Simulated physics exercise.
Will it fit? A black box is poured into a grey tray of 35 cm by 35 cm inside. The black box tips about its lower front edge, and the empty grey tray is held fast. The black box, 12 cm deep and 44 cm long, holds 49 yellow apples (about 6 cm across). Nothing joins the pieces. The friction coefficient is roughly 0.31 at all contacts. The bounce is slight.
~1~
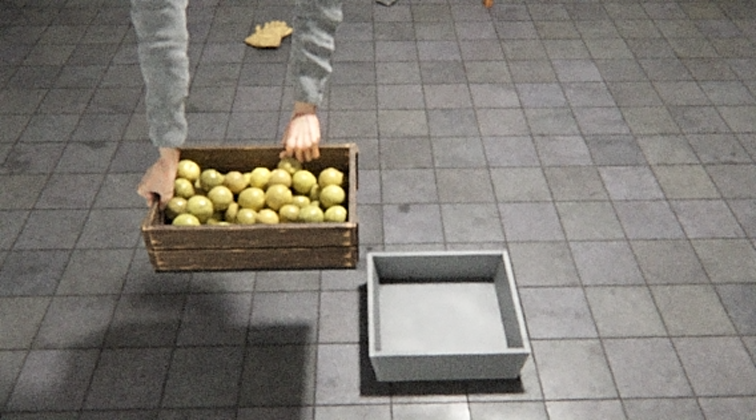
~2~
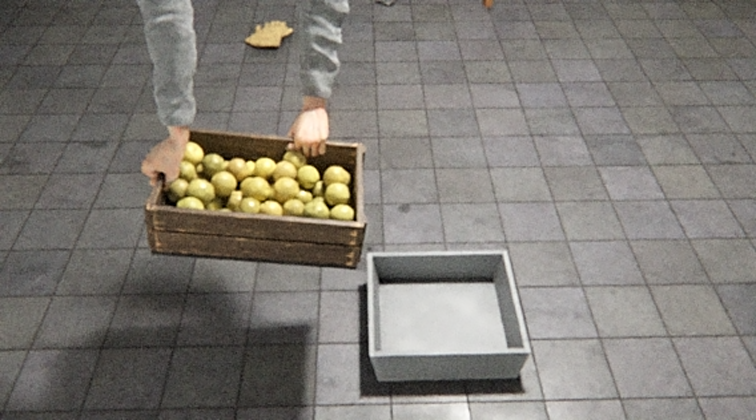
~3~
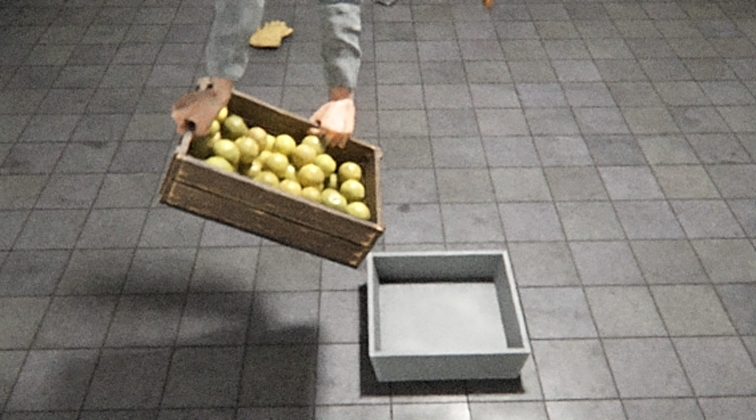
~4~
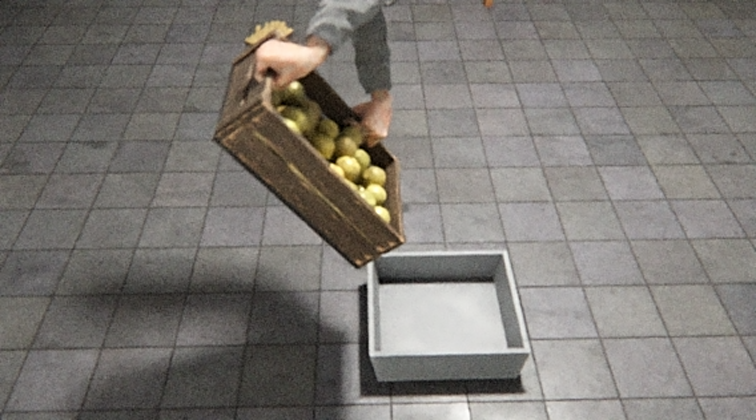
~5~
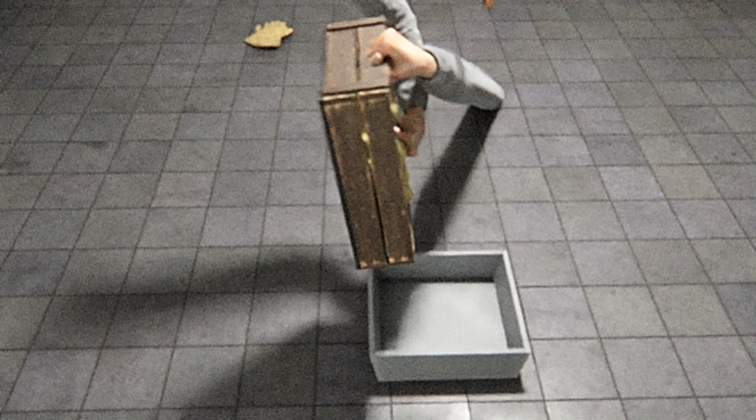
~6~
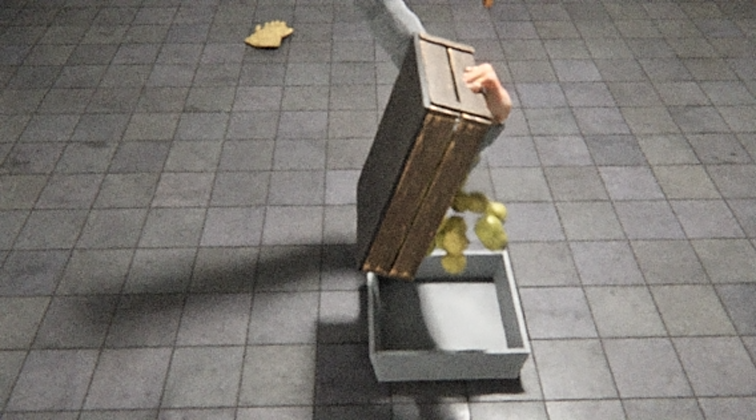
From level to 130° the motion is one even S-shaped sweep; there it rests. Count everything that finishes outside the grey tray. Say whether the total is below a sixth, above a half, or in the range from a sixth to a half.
Outside the container: Between one sixth and one half.
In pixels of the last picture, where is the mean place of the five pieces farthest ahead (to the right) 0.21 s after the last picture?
I'd put them at about (579, 313).
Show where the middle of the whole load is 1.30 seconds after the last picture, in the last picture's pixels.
Look near pixel (475, 311).
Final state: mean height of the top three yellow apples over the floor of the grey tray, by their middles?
It reaches close to 8 cm.
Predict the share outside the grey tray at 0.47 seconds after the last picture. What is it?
I'd put it near 30 in a hundred by then.
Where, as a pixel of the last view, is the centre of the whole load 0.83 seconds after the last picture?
Somewhere around (475, 311) in pixels.
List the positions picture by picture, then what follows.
In the first frame (each is followed by its nearest rim corner in this view), black box, (149, 228); grey tray, (375, 353); 0° from level; none out.
Black box, (154, 207); 8° from level, in the second frame.
Black box, (185, 157); 27° from level, in the third frame.
Black box, (269, 106); 53° from level, in the fourth frame.
Black box, (390, 95); 82° from level, in the fifth frame.
Black box, (488, 127); grey tray, (375, 353); 107° from level; 16 out, the lowest apple at (454, 261), in the sixth frame.
Then, 0.21 s after the last picture, tilt 128°; 4 still in the black box, 12 in the grey tray, 5 outside the grey tray and 28 in the air.
Then, 0.47 s after the last picture, tilt 130°; 34 in the grey tray, 14 outside the grey tray and 1 in the air.
Then, 0.83 s after the last picture, tilt 130°; 34 in the grey tray and 15 outside the grey tray.
Outcome (1.30 s after the last picture), 34 in the grey tray and 15 outside the grey tray. Asked share, 15 of 49, 31 per cent.
